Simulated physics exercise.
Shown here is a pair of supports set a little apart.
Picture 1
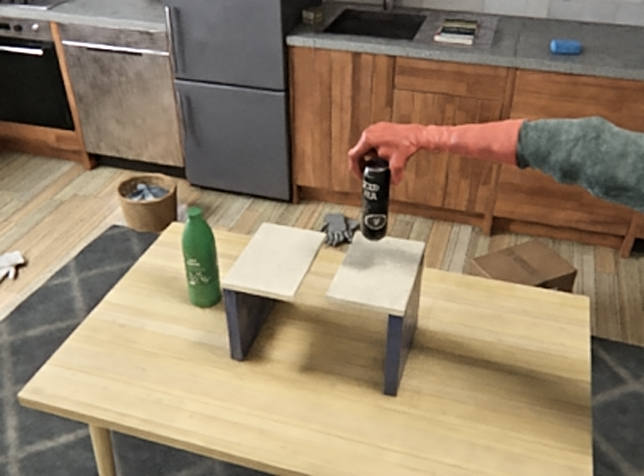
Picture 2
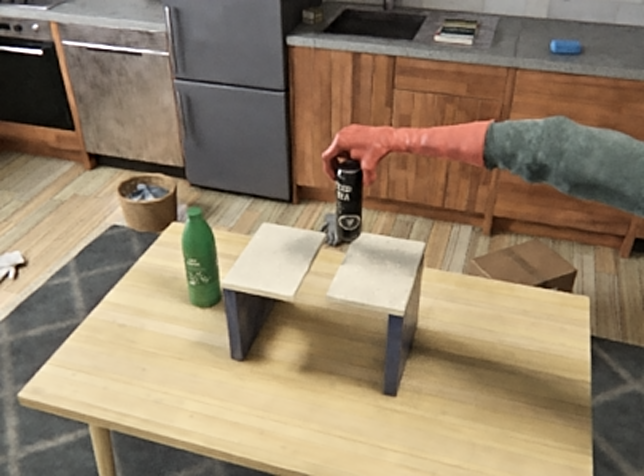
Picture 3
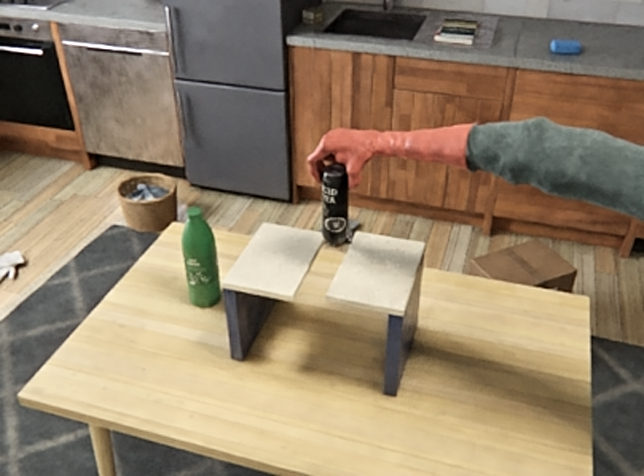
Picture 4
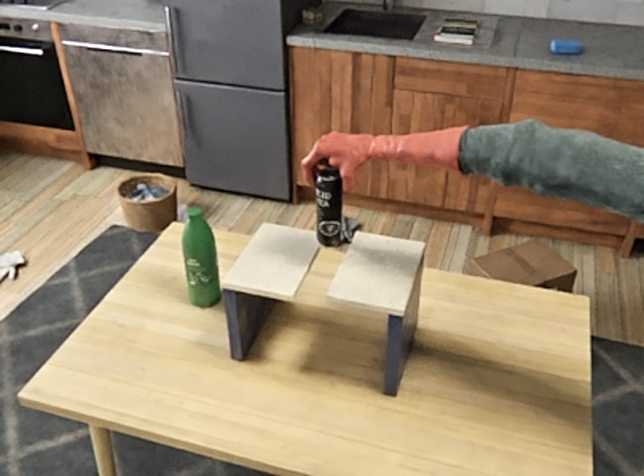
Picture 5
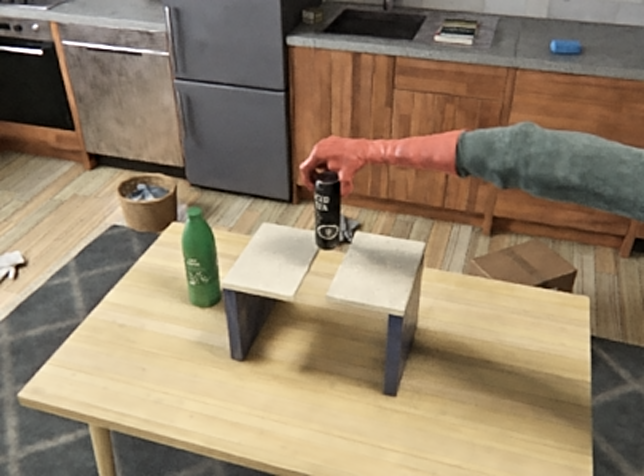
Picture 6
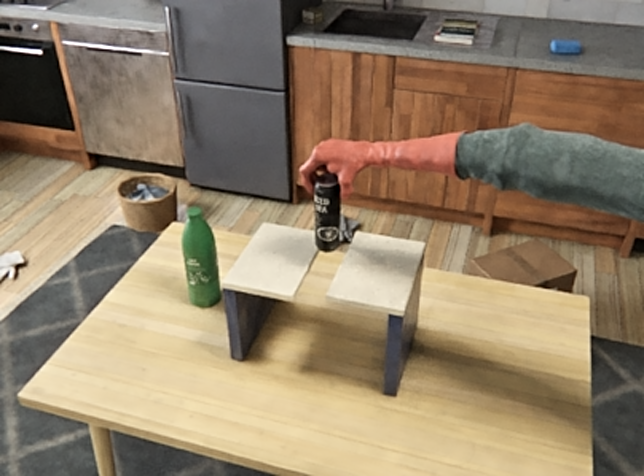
Red-gloved hand carrying a black can leftward above two pale-topped supports on a wooden table, then holding it over the gap.
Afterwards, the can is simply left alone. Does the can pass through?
Yes.
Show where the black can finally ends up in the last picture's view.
It winds up at roughly (328, 316).
Then, 0.20 s on from there, black can shifted about its own width near (328, 234).
Then, 0.30 s on from there, black can shifted well along near (328, 289).
Then, 0.40 s on from there, black can shifted well along near (328, 312).
In the end, moved from the start, black can; green bottle unmoved. At the end, from the last picture's camera, black can near (328, 316). The can goes down the gap.
